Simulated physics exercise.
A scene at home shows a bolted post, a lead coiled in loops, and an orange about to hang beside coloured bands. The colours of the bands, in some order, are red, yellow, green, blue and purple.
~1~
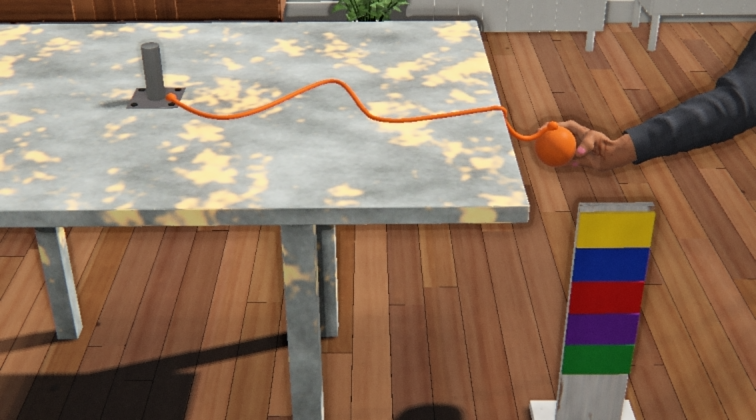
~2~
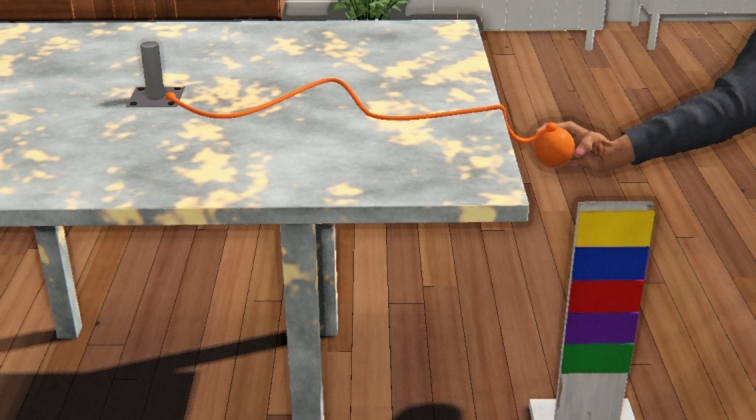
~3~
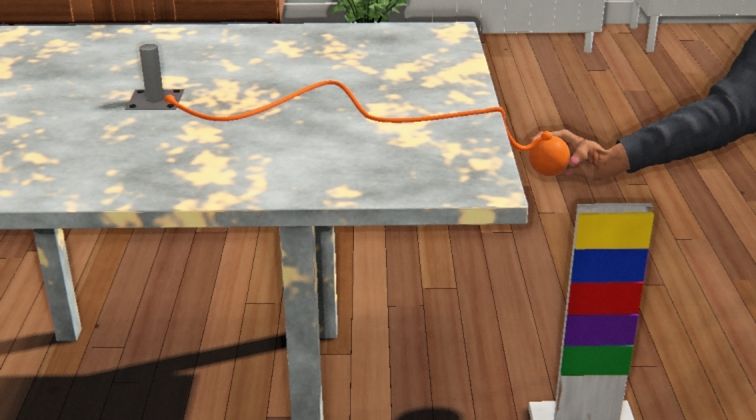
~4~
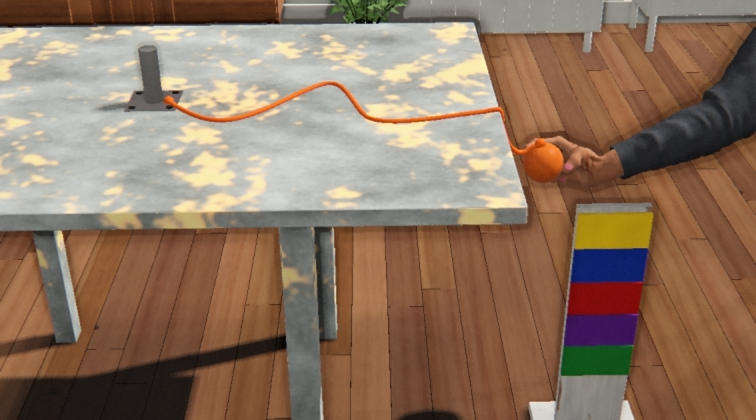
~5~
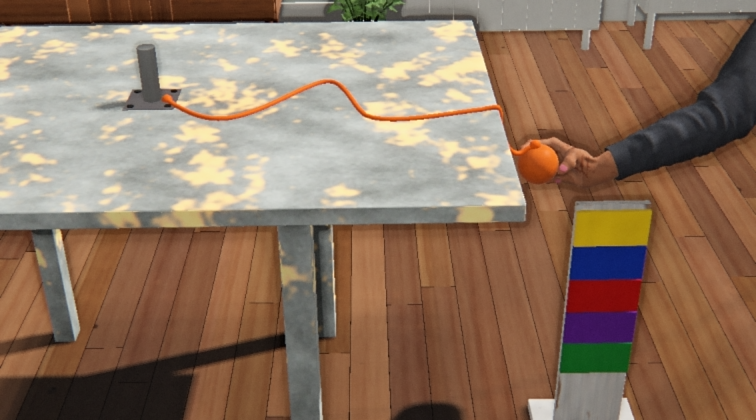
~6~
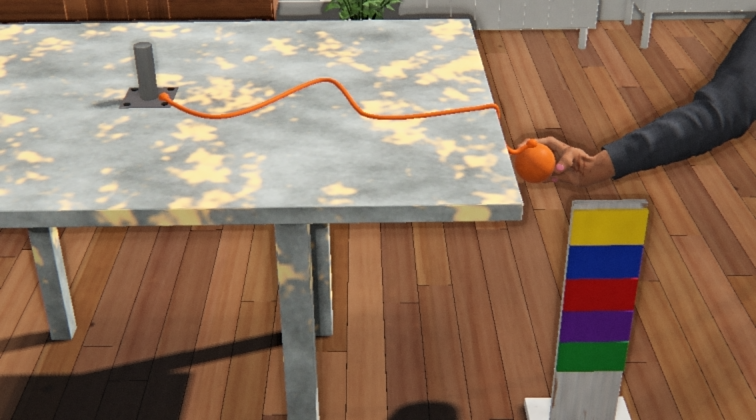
A hand held an orange ball on a wavy orange cord just past the table's right edge, above a board of coloured bands, and slowly moved it slightly left and down.
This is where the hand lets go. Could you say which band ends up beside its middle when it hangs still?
Sure, it is red.
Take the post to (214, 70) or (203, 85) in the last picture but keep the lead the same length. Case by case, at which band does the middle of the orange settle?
For the first try, purple; for the second, purple.
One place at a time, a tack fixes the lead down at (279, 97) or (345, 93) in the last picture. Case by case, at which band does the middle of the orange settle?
First try blue, second try yellow.
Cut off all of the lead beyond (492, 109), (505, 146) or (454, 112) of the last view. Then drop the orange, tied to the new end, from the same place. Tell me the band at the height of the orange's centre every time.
Try by try, the answer is yellow; blue; no band.
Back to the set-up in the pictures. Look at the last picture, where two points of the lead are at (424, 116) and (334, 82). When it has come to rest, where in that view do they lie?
They end up at (491, 144) and (392, 97).
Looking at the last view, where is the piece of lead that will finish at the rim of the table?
In the last picture it is at roughly (381, 118).
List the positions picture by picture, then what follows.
Orange (555, 146); yellow (616, 231); blue (611, 266); red (607, 298); purple (602, 331); green (598, 361), in the first picture.
Orange (554, 147); lead through (195, 111) (279, 101) (343, 85) (387, 118) (478, 110), in the second picture.
Orange (549, 156), in the third picture.
Orange (543, 163); lead through (193, 115) (277, 104) (342, 88) (385, 121) (476, 113), in the fourth picture.
Orange (538, 164), in the fifth picture.
Orange (535, 163); lead through (188, 111) (272, 101) (337, 84) (381, 118) (472, 109), in the sixth picture.
Early on, orange near (481, 283); level with red.
Midway, orange near (489, 285); level with red.
Finally, orange near (484, 287); level with red. Its middle rests at the red band.
